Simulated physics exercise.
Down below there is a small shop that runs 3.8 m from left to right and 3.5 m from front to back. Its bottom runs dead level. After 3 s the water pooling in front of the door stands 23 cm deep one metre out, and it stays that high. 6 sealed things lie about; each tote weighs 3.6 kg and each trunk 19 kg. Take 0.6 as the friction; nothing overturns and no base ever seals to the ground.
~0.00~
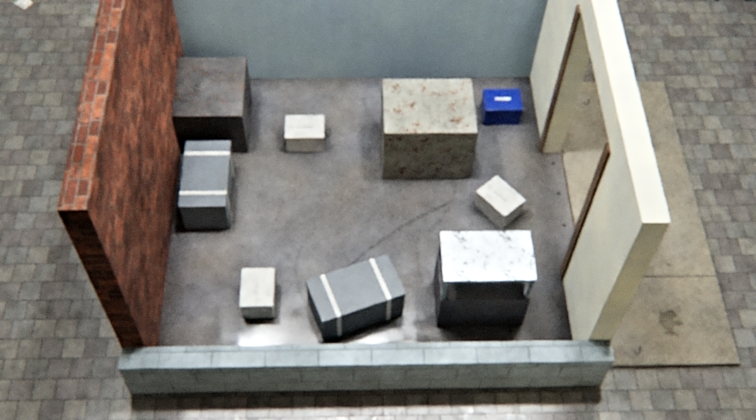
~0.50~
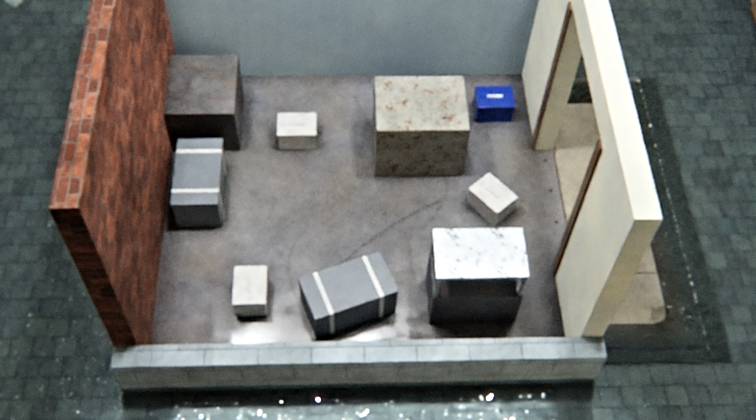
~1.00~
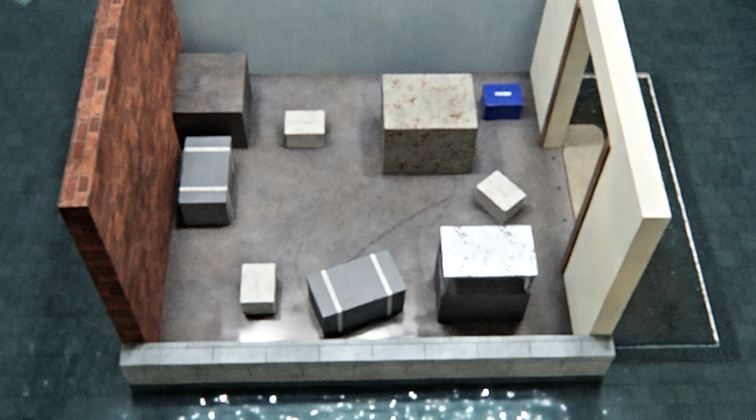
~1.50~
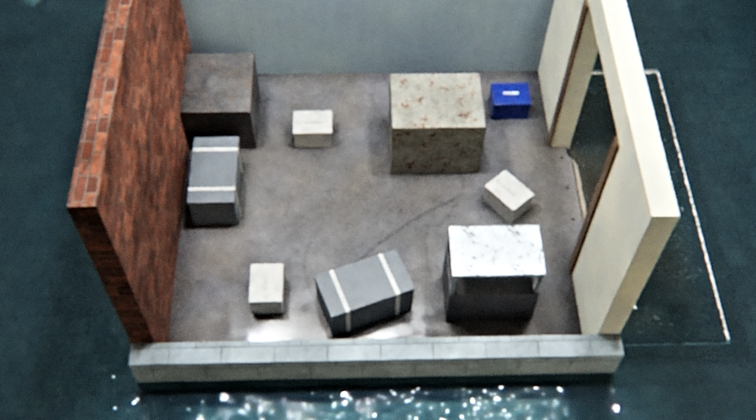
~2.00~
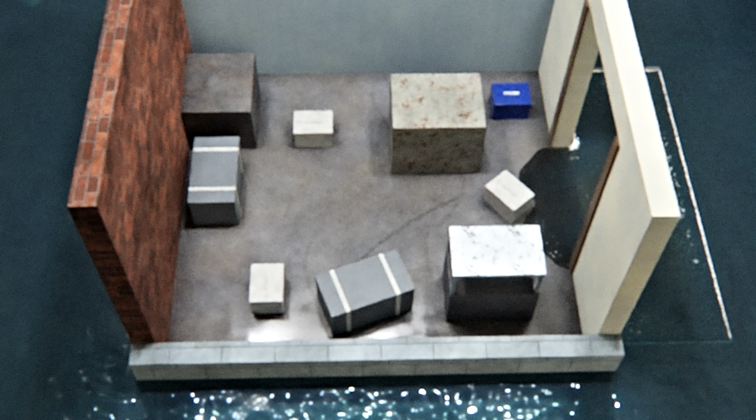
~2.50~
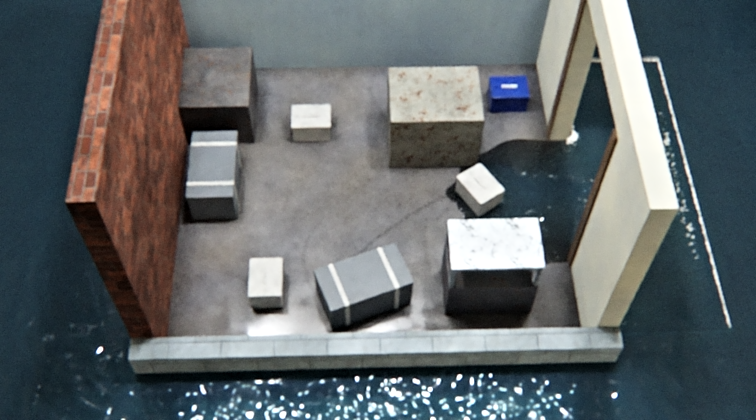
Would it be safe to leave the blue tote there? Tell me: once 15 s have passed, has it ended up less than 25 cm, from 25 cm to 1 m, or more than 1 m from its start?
Watching it, I'd expect a moderate movement overall.
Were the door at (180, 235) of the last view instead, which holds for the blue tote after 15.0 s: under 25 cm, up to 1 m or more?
With that change, the blue tote travels a long distance.
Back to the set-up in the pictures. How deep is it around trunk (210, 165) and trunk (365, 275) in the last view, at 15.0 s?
Close to 22 and 21 centimetres.
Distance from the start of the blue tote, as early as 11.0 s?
About 60 cm.
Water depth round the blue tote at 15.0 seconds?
Close to 24 centimetres.
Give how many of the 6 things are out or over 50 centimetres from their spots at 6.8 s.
At that moment it comes to 3.
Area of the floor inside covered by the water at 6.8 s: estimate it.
That flooded area is roughly 11.5 m2.
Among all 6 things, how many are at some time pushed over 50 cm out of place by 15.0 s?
That adds up to 6.
After 3.5 s the blue tote is near (509, 87), 0.0 m from its start, aground; 0 afloat.
After 6.8 s the blue tote is near (512, 120), 0.5 m from its start, afloat; 6 afloat.
After 11.0 s the blue tote is near (462, 60), 0.6 m from its start, afloat; 6 afloat.
After 15.0 s the blue tote is near (526, 45), 0.4 m from its start, afloat; 6 afloat.
